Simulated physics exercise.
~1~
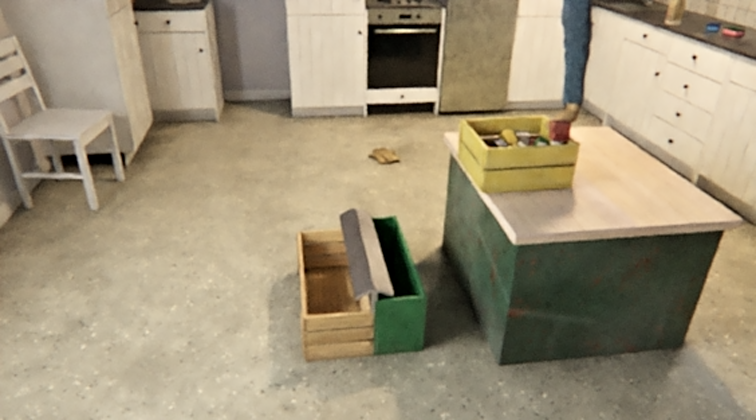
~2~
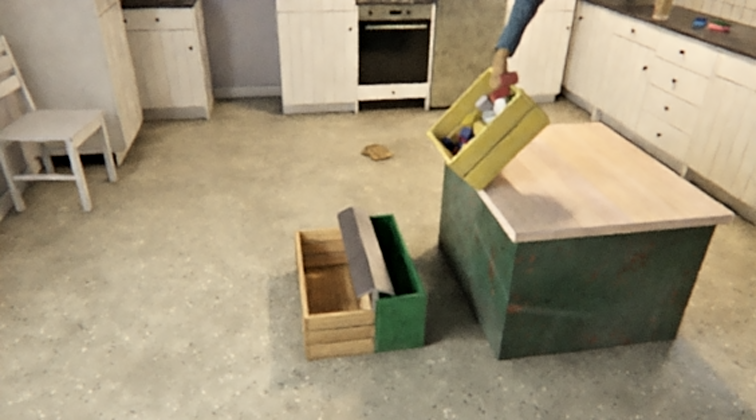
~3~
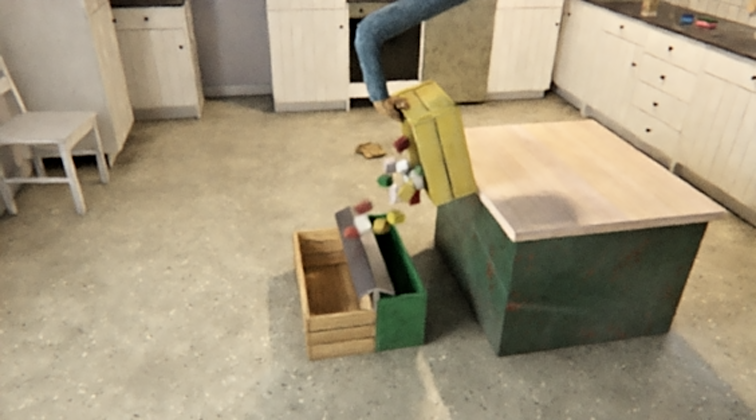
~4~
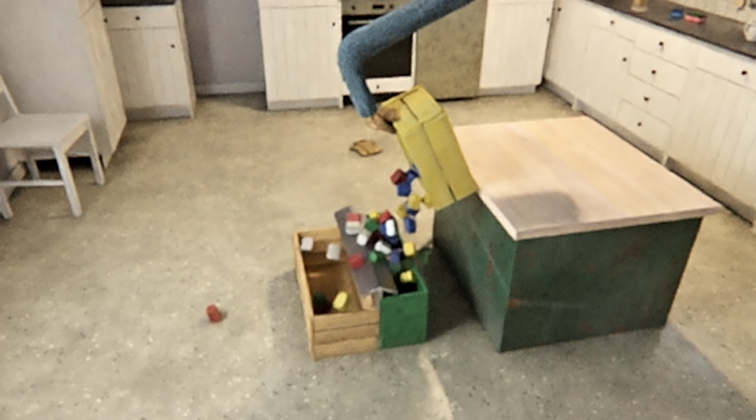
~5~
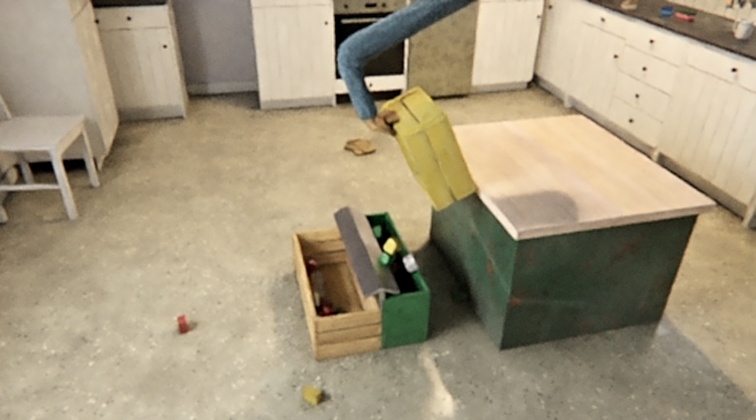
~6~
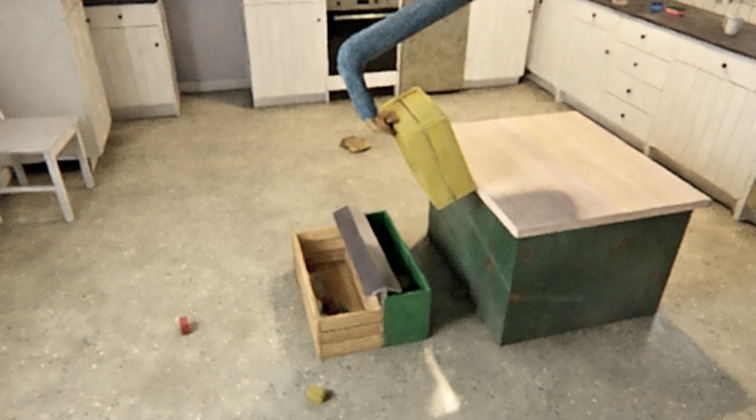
A yellow wooden tote full of colourful toy bricks sits on a green bench with a pale top, at the right of a kitchen seen from slightly above. On the floor to its left stand an empty green tote and an empty wooden bin, with a grey ridge over the wall between them. A blue-sleeved arm tips the yellow tote over the bench edge, and the bricks tumble out onto the ridge. Most drop into the green tote and some into the wooden bin. A red brick and a yellow one end on the floor, while the emptied tote hangs tilted.
